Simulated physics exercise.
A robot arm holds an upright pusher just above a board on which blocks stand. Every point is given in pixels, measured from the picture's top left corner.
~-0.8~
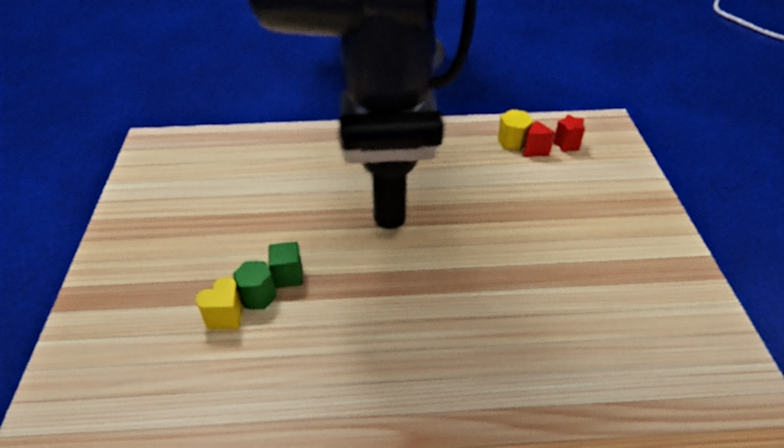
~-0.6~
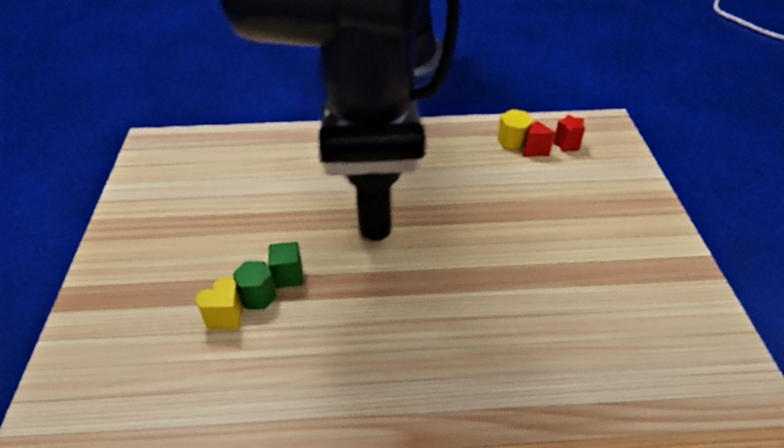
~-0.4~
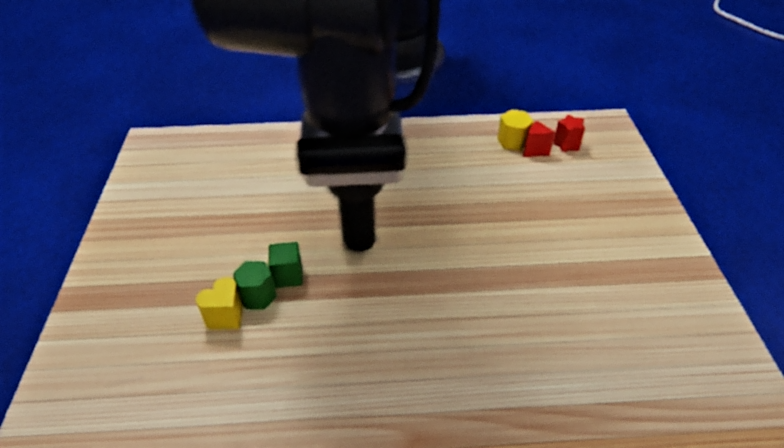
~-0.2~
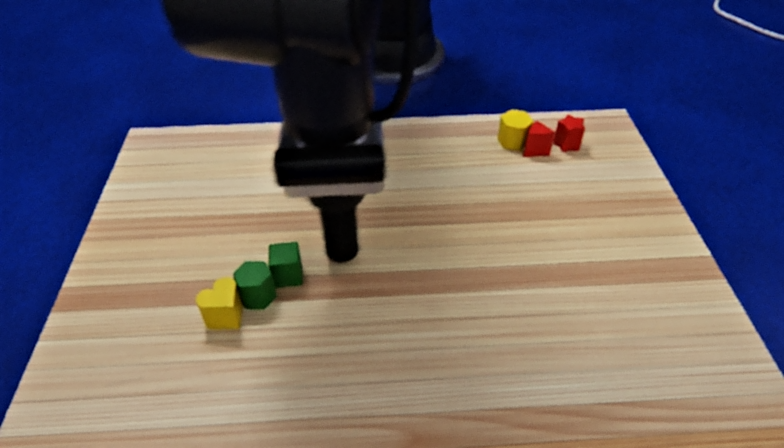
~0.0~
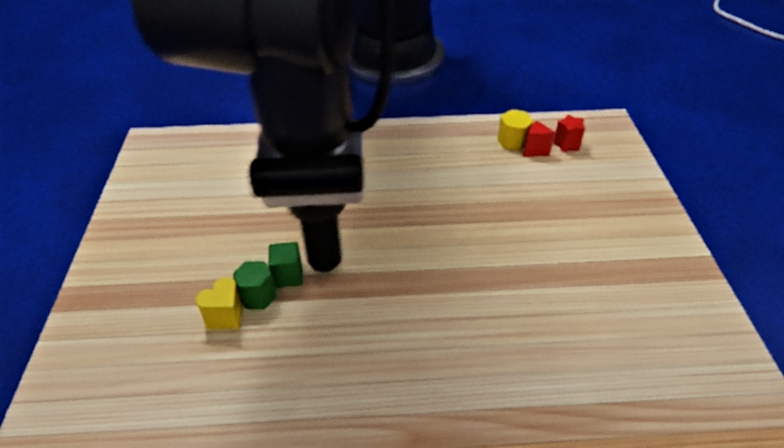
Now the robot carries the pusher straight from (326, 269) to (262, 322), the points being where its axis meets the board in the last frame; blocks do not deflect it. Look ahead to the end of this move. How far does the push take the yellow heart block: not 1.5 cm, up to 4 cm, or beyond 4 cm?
Once the path is done, the yellow heart block lies within 1.5 cm of its present place.
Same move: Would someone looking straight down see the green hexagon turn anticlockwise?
Final answer: Yes.
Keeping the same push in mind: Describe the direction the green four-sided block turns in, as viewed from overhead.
Prediction: Clockwise.
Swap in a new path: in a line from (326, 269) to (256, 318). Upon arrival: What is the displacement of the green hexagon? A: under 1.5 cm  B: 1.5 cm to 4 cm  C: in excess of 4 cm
B - 1.5 cm to 4 cm.
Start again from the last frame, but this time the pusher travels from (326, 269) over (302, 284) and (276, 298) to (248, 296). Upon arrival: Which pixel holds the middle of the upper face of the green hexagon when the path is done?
At the end it should sit near (206, 270).
What follows on the original path. Halfway along, pusher at (294, 286); yellow heart block at (213, 297); green hexagon at (242, 272), turned 25° anticlockwise; green four-sided block at (269, 255), turned 45° clockwise.
At the end, pusher at (259, 313); yellow heart block at (213, 298); green hexagon at (241, 272), turned 25° anticlockwise; green four-sided block at (269, 255), turned 45° clockwise.
